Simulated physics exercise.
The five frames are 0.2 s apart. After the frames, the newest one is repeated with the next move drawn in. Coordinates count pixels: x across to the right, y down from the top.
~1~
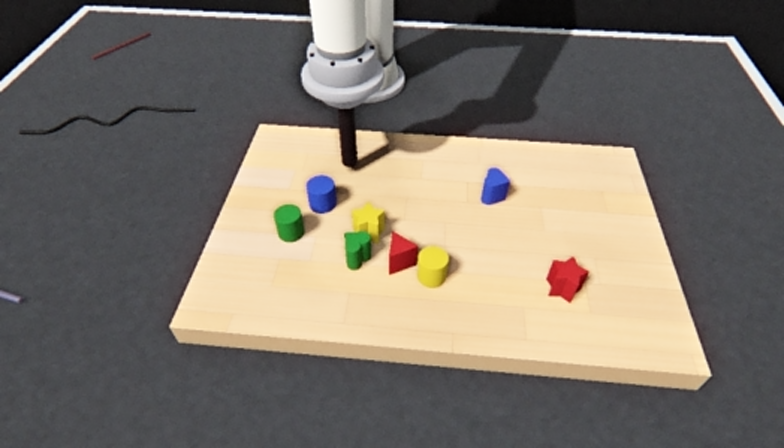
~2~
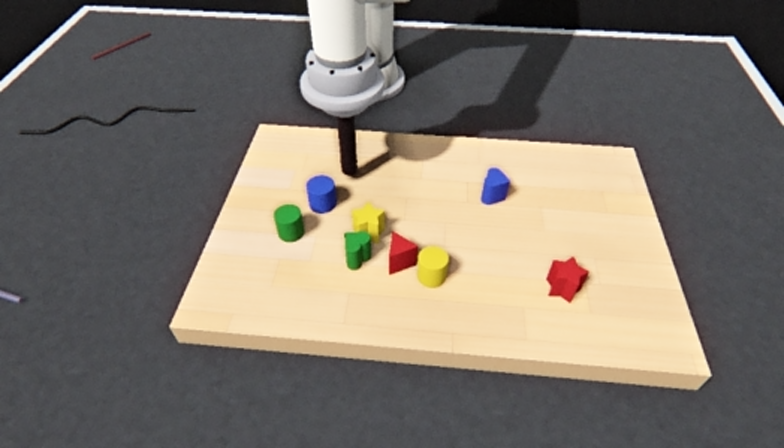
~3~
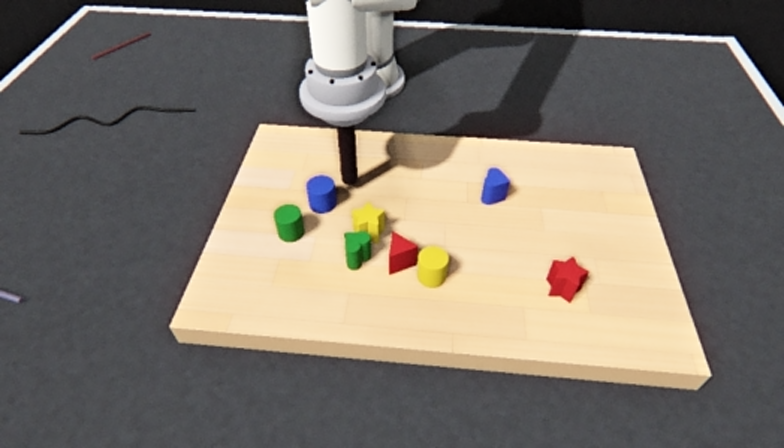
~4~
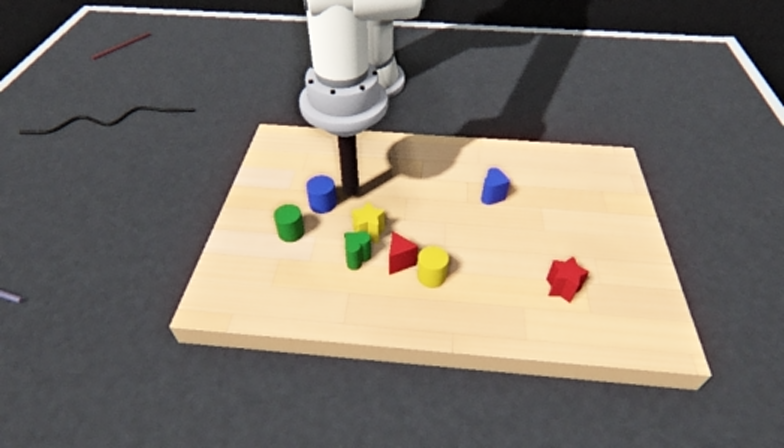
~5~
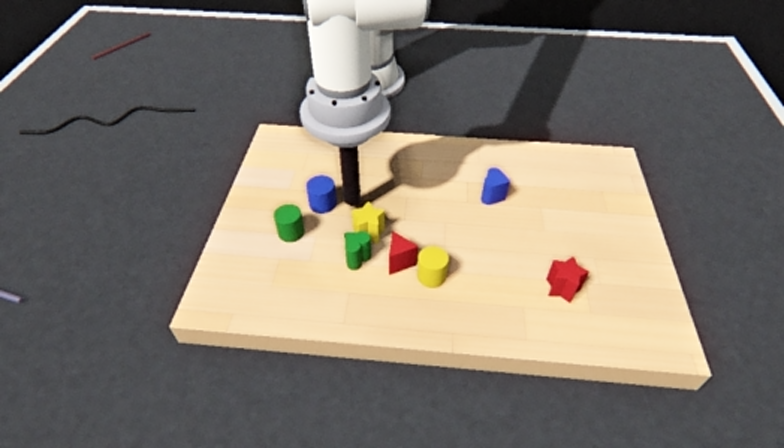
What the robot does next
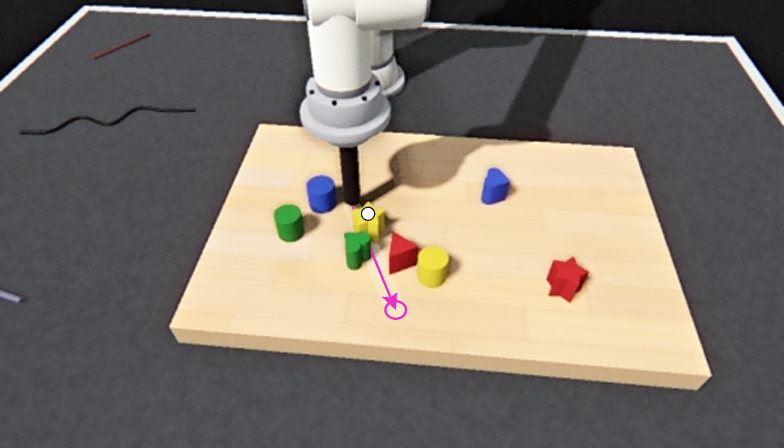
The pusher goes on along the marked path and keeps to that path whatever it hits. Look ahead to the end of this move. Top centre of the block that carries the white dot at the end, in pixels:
I'd say the block that carries the white dot ends with its top centre at (411, 269).
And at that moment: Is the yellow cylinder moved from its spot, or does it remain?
That block is shifted.
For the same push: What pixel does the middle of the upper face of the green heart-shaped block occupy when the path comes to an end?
My prediction: (356, 252).
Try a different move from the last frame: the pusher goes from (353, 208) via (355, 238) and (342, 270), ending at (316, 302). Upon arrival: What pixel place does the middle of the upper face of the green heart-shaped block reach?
Around pixel (357, 263).
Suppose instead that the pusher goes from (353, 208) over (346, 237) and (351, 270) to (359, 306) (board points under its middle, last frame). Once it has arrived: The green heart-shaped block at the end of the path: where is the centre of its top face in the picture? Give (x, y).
It is going to be at (376, 265).
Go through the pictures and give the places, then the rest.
In the first frame, pusher's lower end at (350, 163); green heart-shaped block at (356, 240); yellow star block at (368, 214); red three-sided block at (400, 244); yellow cylinder at (434, 257).
In the second frame, pusher at (350, 171); blocks still.
In the third frame, pusher at (350, 180); blocks still.
In the fourth frame, pusher at (351, 190); blocks still.
In the fifth frame, pusher at (352, 200); green heart-shaped block at (356, 240); yellow star block at (368, 214); red three-sided block at (400, 244); yellow cylinder at (434, 257).
Drawn move, from (353, 208) directly to (396, 310); the dot is on the yellow star block.
On the path given first. One third of the way, pusher at (366, 231); green heart-shaped block at (357, 246), turned 40° clockwise; yellow star block at (379, 230).
Two thirds of the way, pusher at (380, 266); green heart-shaped block at (356, 252), turned 75° clockwise; yellow star block at (403, 258), turned 45° anticlockwise; red three-sided block at (427, 252), turned 35° anticlockwise; yellow cylinder at (450, 263).
At the end, pusher at (396, 303); green heart-shaped block at (356, 252), turned 75° clockwise; yellow star block at (411, 269), turned 90° anticlockwise; red three-sided block at (429, 251), turned 45° anticlockwise; yellow cylinder at (451, 263).
